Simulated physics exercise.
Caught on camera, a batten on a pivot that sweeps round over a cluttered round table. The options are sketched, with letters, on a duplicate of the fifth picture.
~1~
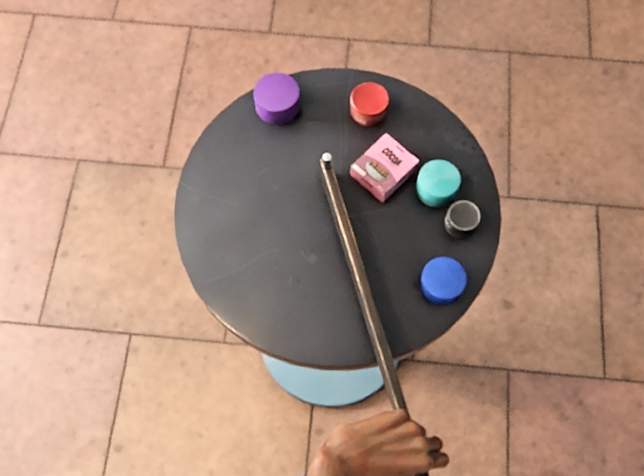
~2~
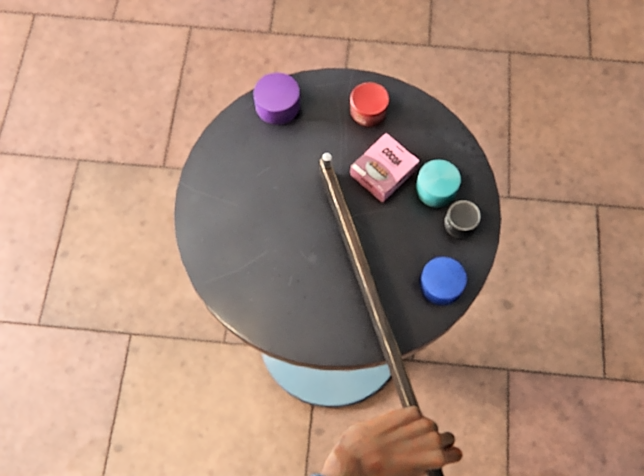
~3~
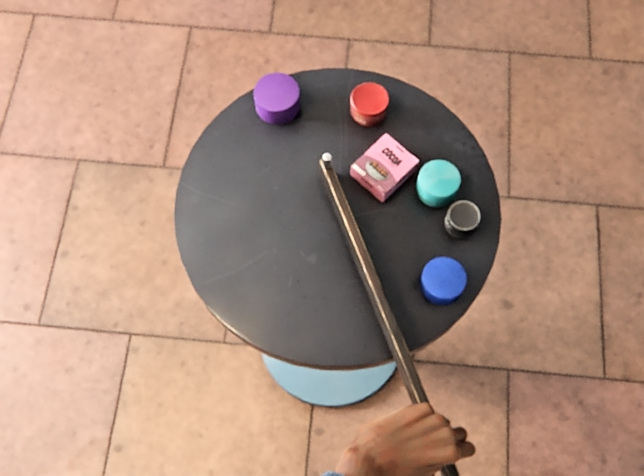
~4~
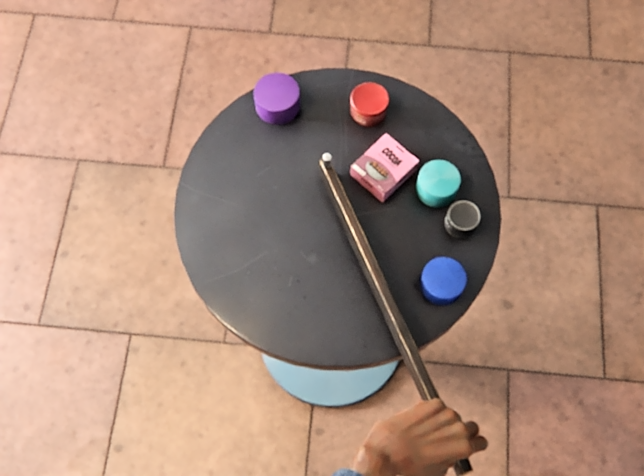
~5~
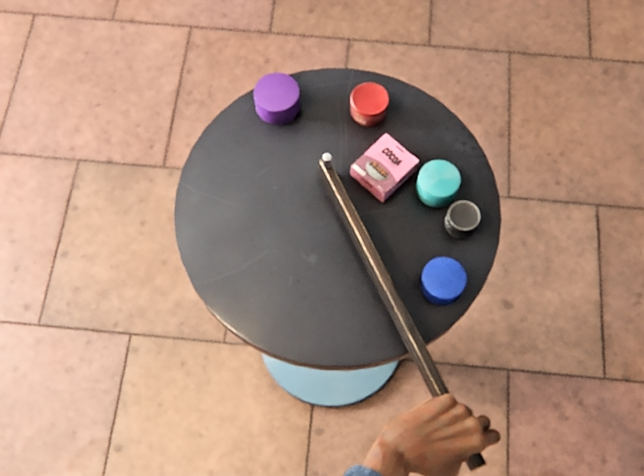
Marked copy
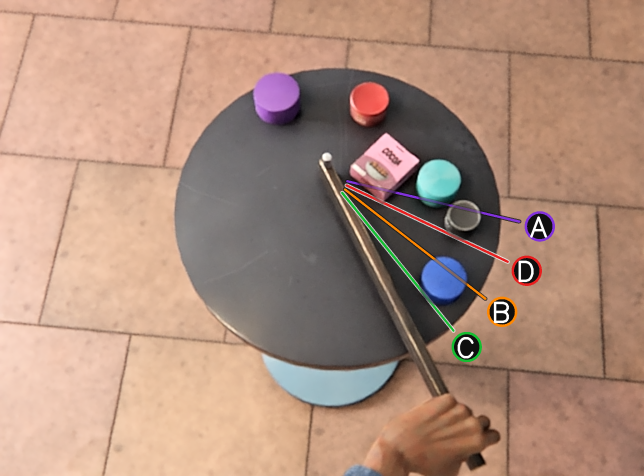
On a round dark table, a hand swings the near end of a pivoted batten slightly rightward, the pots and pink packet staying still.
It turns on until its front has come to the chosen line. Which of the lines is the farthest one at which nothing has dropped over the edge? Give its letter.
It can go as far as D.
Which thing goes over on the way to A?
The blue pot.
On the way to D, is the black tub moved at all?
Yes.
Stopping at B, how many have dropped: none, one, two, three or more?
By then, none.
On the copy, A at (432, 201); B at (413, 243); C at (396, 259); D at (426, 223).
On D. First, arm (400, 245); blue pot (451, 276); purple tin (278, 99).
Then, arm (419, 226); blue pot (480, 248); black tub (462, 215).
Finally, arm (427, 212); blue pot (494, 229); black tub (466, 204); nothing has fallen.
By contrast, A drops the blue pot; B is safe but short; C is safe but short.
